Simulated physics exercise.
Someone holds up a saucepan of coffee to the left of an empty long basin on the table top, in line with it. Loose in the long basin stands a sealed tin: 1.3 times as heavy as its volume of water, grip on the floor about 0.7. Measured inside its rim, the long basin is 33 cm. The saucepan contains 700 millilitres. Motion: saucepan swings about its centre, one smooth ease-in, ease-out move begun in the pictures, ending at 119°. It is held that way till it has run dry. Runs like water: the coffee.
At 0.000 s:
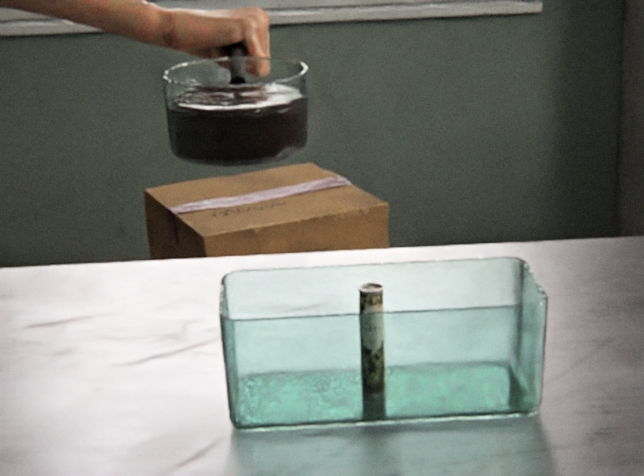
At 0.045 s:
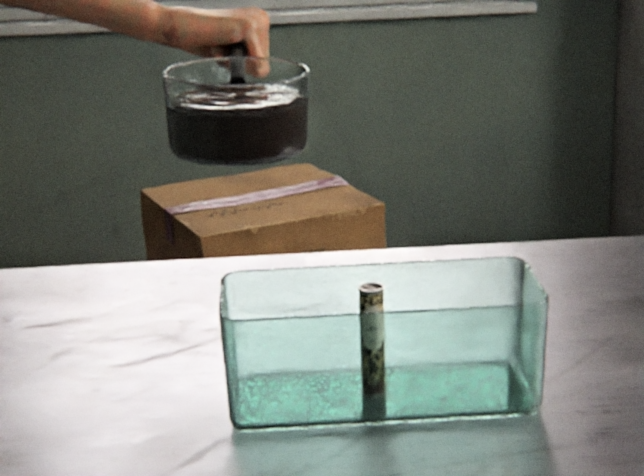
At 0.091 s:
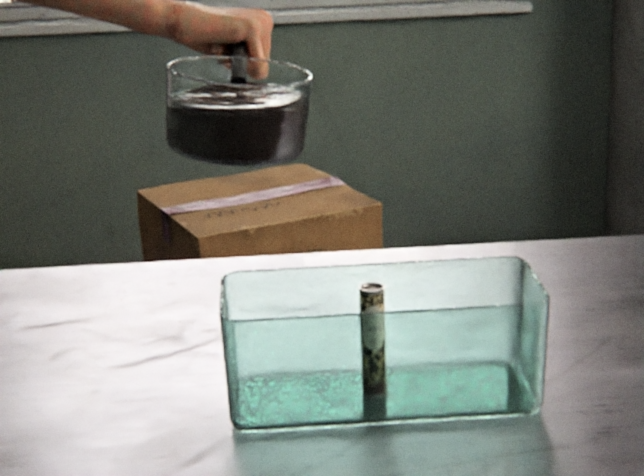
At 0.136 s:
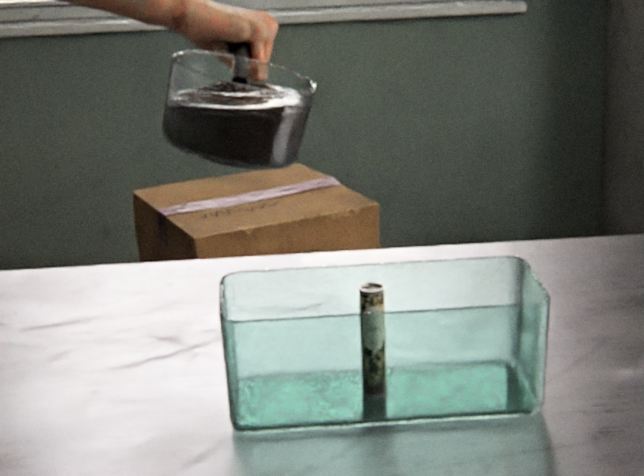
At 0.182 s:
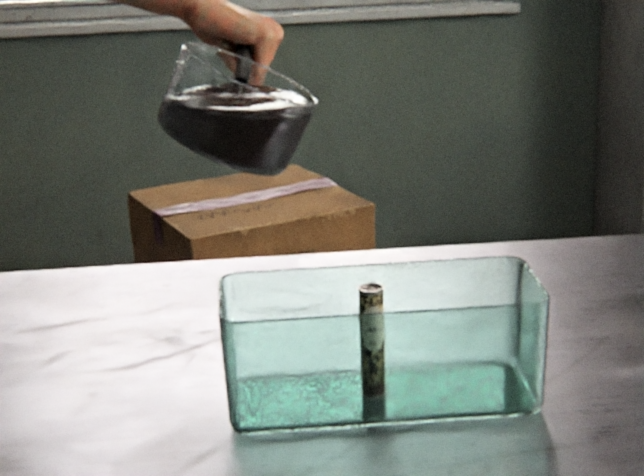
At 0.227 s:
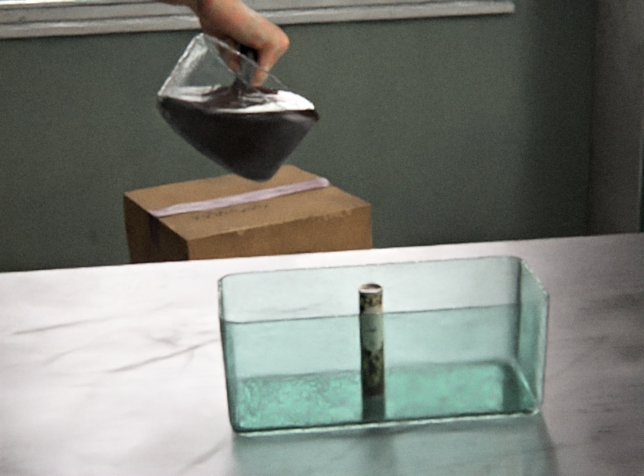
A hand grips a clear glass saucepan of dark coffee above a cardboard box, at the upper left, and tilts it steadily further, its right rim dipping. In front, on a pale, marbled table top, a long greenish glass basin surrounds a slim patterned tin, before a grey-green wall. Seen from slightly above, the box and wall slide slightly left as the view shifts a little, while the basin stays nearly still.
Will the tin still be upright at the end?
No.
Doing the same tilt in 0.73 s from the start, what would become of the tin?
Then the tin tumbles.
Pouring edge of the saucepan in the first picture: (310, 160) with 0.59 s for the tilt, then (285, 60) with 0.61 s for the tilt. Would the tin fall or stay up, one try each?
First it tips over; then it tips over.
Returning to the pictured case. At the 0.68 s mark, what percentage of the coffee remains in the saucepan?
Roughly 2 per cent.
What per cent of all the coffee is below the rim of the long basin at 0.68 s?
That comes to about 90 percent.
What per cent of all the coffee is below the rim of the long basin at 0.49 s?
Estimate - around 20 in a hundred parts.
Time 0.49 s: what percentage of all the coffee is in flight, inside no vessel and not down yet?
Share: Roughly 60 per cent.
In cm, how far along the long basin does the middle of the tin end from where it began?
It finishes around 9.5 cm from where it began.
After 0.49 s the tilt is 110° and 20 per cent is still to pour; the tin stands where it began.
After 0.68 s the tilt is 119° and 2 per cent is still to pour; the tin leans 4°.
After 0.87 s the tilt is 119° and 0 per cent is still to pour; the tin leans 21°.
After 1.09 s the tilt is 119° and 0 per cent is still to pour; the tin lies on its side.
In the end the tin lies on its side.
